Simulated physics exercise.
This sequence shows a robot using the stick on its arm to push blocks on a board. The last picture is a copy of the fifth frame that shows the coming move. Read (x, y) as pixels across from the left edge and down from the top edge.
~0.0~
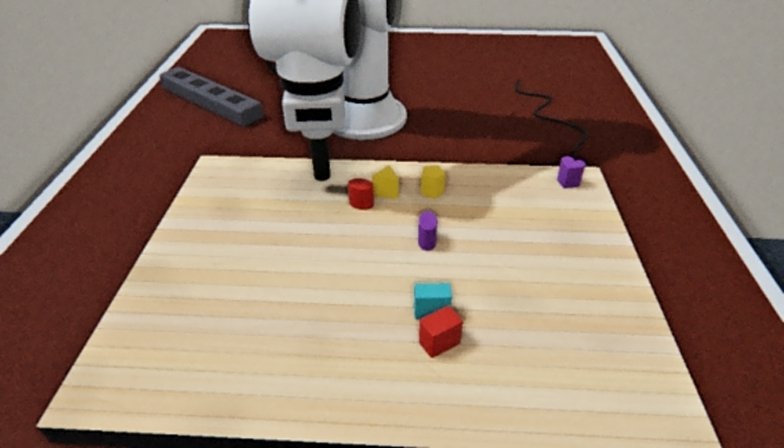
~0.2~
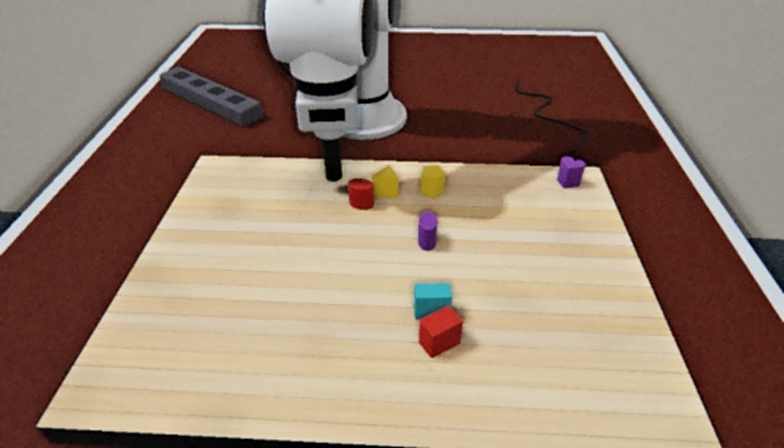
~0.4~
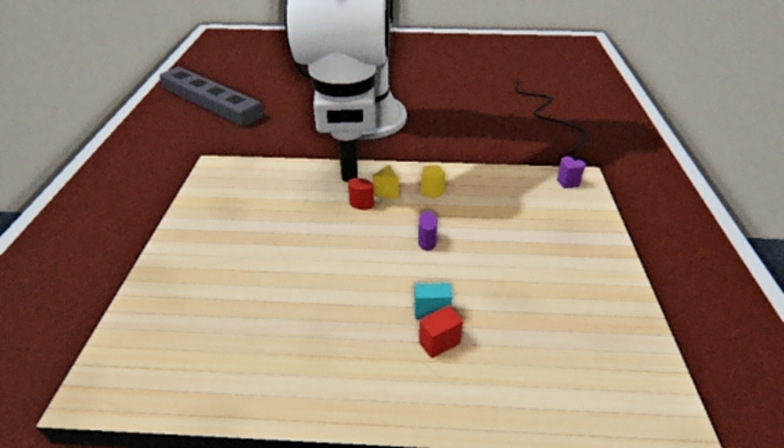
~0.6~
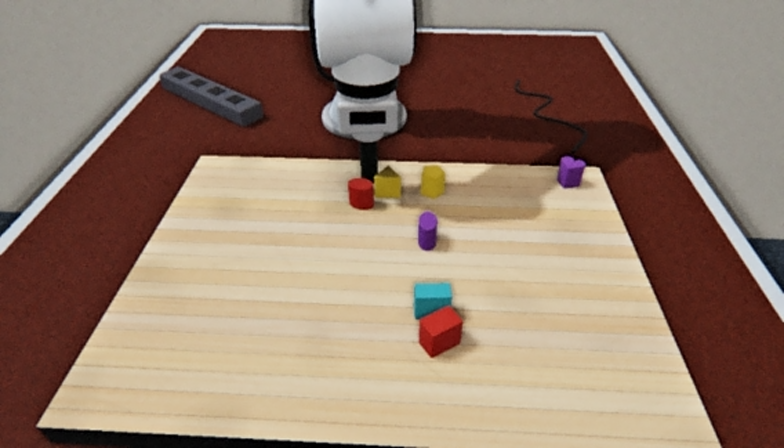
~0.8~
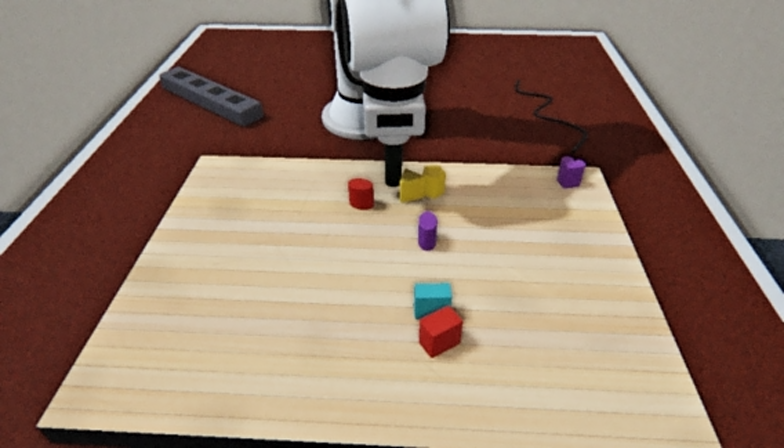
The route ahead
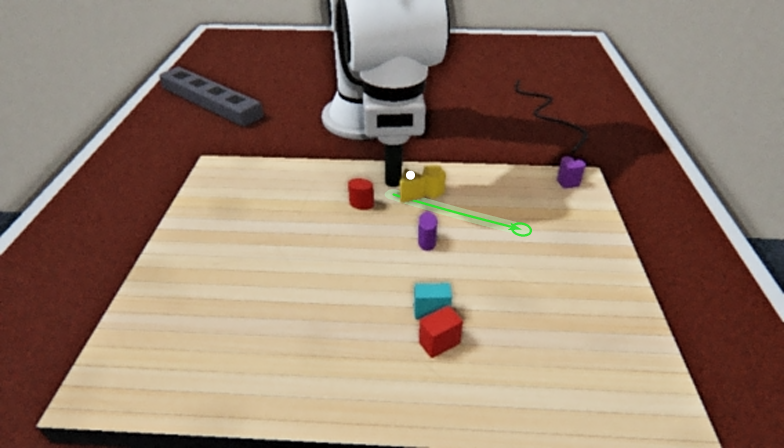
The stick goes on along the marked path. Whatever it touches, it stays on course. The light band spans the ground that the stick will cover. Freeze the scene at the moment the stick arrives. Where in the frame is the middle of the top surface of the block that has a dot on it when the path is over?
The middle of the upper face of the block that has a dot on it will lie at about (478, 185) in the picture.
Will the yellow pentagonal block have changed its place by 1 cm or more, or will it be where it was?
By the time the path is finished, it has moved at least a centimetre.
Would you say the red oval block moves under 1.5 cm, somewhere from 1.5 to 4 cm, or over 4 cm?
Range: Under 1.5 cm.
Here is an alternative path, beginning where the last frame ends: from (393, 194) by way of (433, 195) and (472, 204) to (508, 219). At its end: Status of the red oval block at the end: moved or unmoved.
At the end of the path, it will still be in place.
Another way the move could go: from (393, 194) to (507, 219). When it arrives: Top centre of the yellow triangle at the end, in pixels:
I predict (518, 189).
Drawn move, straight from (393, 194) to (521, 229); the dot is on the yellow triangle.
The first path, step by step. One third of the way, stick at (435, 195); yellow triangle at (454, 184), turned 30° anticlockwise; yellow pentagonal block at (441, 170), turned 25° anticlockwise.
Two thirds of the way, stick at (479, 206); yellow triangle at (478, 185), turned 75° anticlockwise; yellow pentagonal block at (441, 170), turned 25° anticlockwise.
At the end, stick at (524, 217); red oval block still; yellow triangle at (478, 185), turned 75° anticlockwise; yellow pentagonal block at (441, 170), turned 25° anticlockwise.
